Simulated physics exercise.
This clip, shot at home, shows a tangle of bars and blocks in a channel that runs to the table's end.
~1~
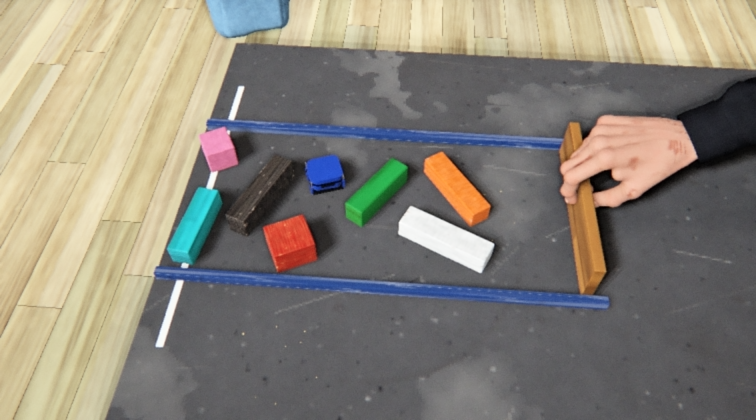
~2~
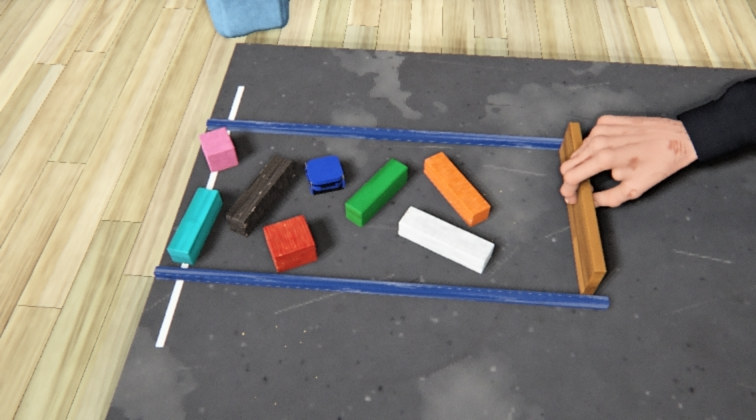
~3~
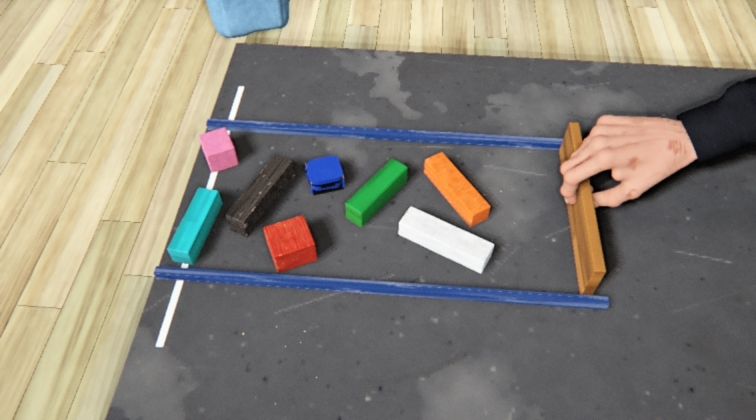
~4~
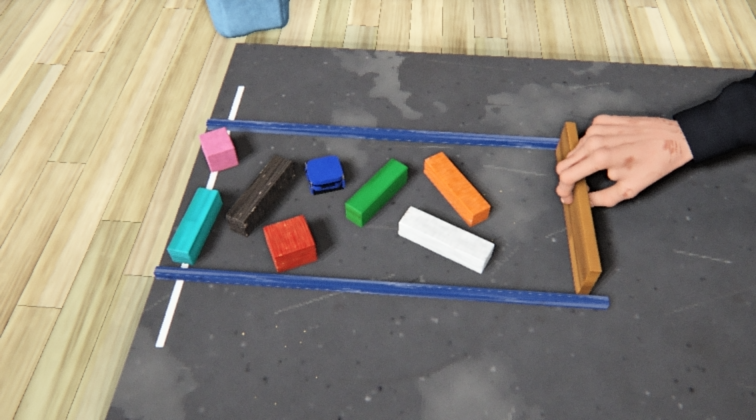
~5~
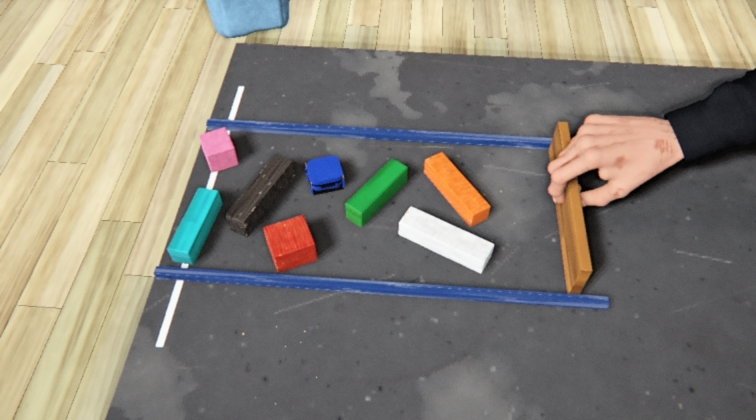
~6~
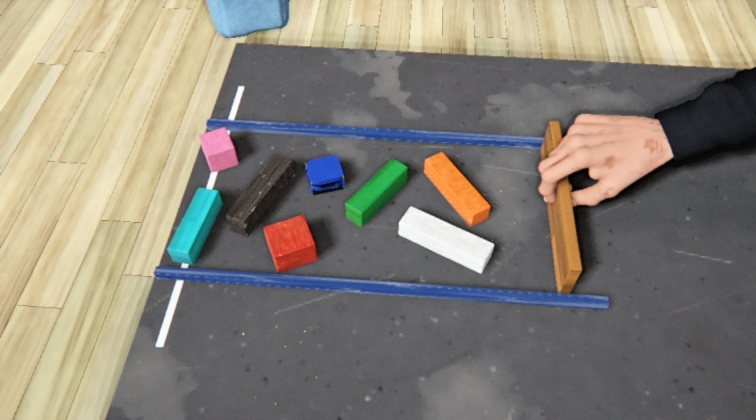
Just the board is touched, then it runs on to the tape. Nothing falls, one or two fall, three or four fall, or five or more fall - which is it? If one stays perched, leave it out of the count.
Five or more fall.
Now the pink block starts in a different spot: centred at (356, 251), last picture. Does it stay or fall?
The pink block plunges.
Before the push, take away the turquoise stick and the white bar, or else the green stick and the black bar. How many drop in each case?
Result: 4, then 5.
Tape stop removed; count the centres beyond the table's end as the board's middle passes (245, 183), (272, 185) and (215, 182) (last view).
First 3, then 1, finally 6.
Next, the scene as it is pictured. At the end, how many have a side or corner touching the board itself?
The count comes out at 2.
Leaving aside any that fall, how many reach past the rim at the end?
Overhanging: 1.
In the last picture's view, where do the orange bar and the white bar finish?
The orange bar ends at (202, 170) and the white bar at (169, 225).
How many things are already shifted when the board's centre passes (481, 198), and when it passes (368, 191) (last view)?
Tally: 2; 4.
Soon after, none off yet; pink block at rest near (219, 150); turquoise stick at rest near (196, 225); black bar at rest near (262, 195).
At rest, the number that fall off is five or more; fallen, green stick, blue case, red block, black bar, turquoise stick and pink block.
